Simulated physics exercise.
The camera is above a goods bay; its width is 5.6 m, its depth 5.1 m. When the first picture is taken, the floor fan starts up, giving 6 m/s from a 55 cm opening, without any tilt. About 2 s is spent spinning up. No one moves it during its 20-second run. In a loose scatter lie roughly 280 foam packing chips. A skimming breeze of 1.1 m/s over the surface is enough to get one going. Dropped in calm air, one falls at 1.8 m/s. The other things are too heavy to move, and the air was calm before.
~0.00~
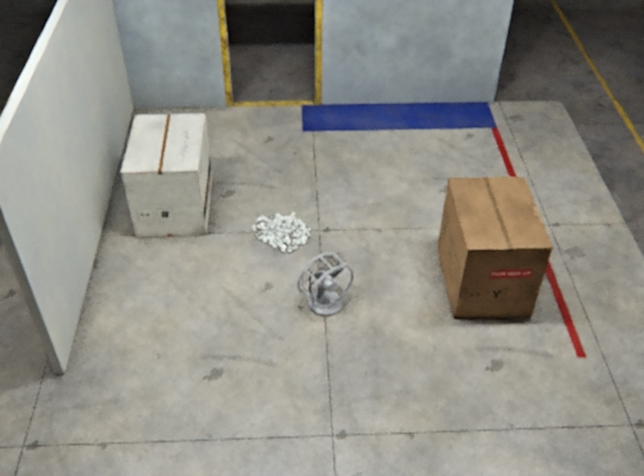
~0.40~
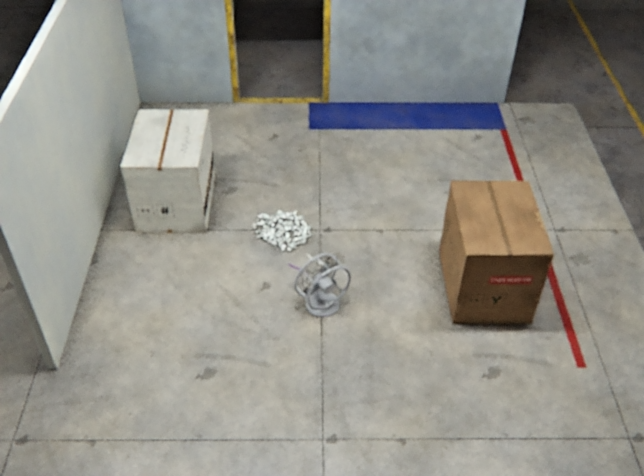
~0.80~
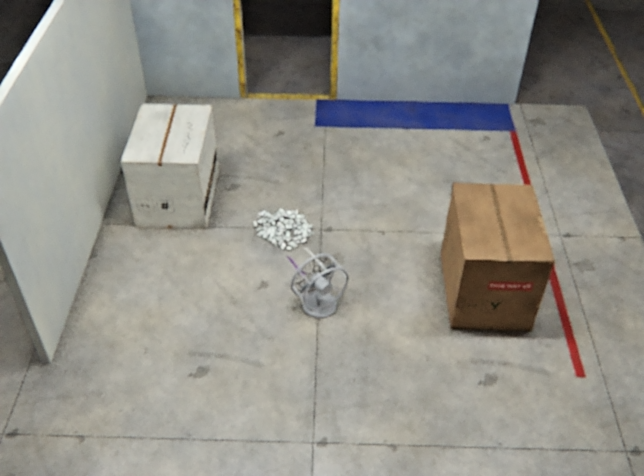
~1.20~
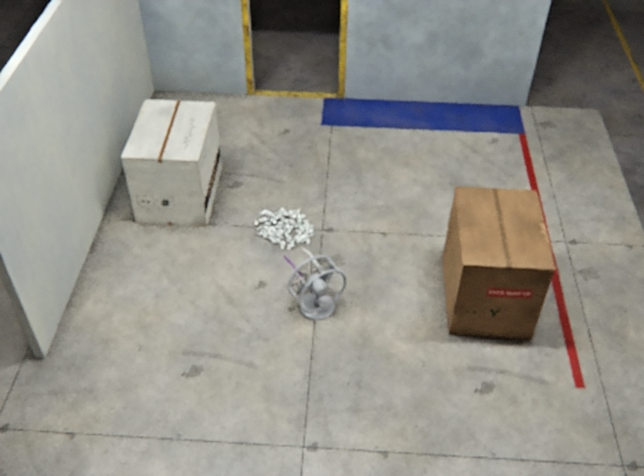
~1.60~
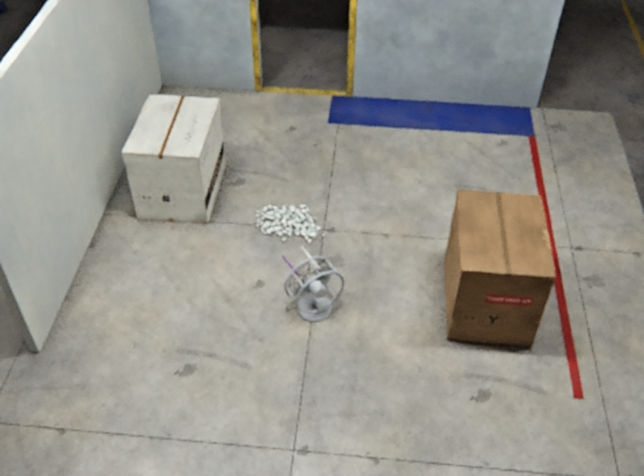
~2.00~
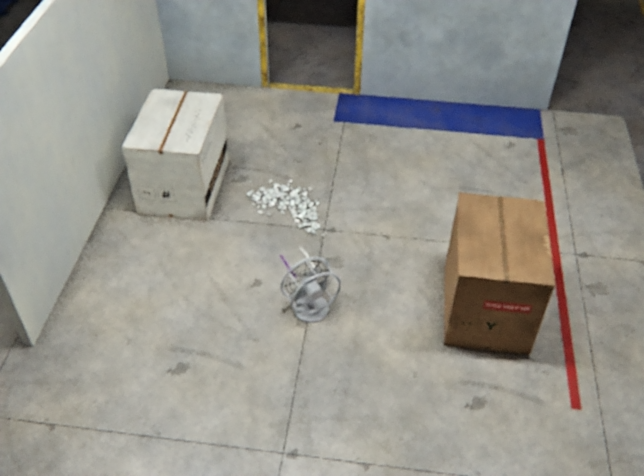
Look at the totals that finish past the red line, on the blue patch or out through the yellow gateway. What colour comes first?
Top colour: Yellow.
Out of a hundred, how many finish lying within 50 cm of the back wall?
3 per cent.
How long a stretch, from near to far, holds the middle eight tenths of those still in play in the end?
Roughly 2.4 m.
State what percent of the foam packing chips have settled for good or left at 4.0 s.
Roughly 5 per cent of them.
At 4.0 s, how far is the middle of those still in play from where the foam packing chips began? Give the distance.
Roughly 1.8 m from where they started.
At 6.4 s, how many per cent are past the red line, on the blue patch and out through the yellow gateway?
0 % red, 0 % blue, 50 % yellow.
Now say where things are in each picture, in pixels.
In the first frame, the middle of the foam packing chips is near (282, 231), none has stirred yet and the mouth of the floor fan is at (326, 280).
In the second frame, the middle of the foam packing chips is near (282, 229), none has stirred yet, the blue patch is centred on (406, 116), the yellow gateway is centred on (281, 102) and the red line is centred on (534, 210).
In the third frame, the middle of the foam packing chips is near (283, 228), none has stirred yet, the top of a large carton is at (168, 132) and the top of a large carton is at (501, 220).
In the fourth frame, the middle of the foam packing chips is near (284, 228) and none has stirred yet.
In the fifth frame, the middle of the foam packing chips is near (289, 224), the farthest in sight from the floor fan is at (269, 207) and about 50 % have left their places.
In the sixth frame, the middle of the foam packing chips is near (292, 203), the farthest in sight from the floor fan is at (251, 182) and about 90 % have left their places.
After 4.0 s the count stands so, 0 % are on the blue patch, 35 % out through the yellow gateway and 0 % past the red line; the middle of those still in play is near (296, 132).
After 6.4 s the count stands so, 0 % are on the blue patch, 46 % out through the yellow gateway and 0 % past the red line; the middle of those still in play is near (299, 162).
After 11.0 s the count stands so, 0 % are on the blue patch, 60 % out through the yellow gateway and 0 % past the red line; the middle of those still in play is near (297, 174).
After 20.0 s, at the end, 0 % are on the blue patch, 65 % out through the yellow gateway and 0 % past the red line; the middle of those still in play is near (296, 177).
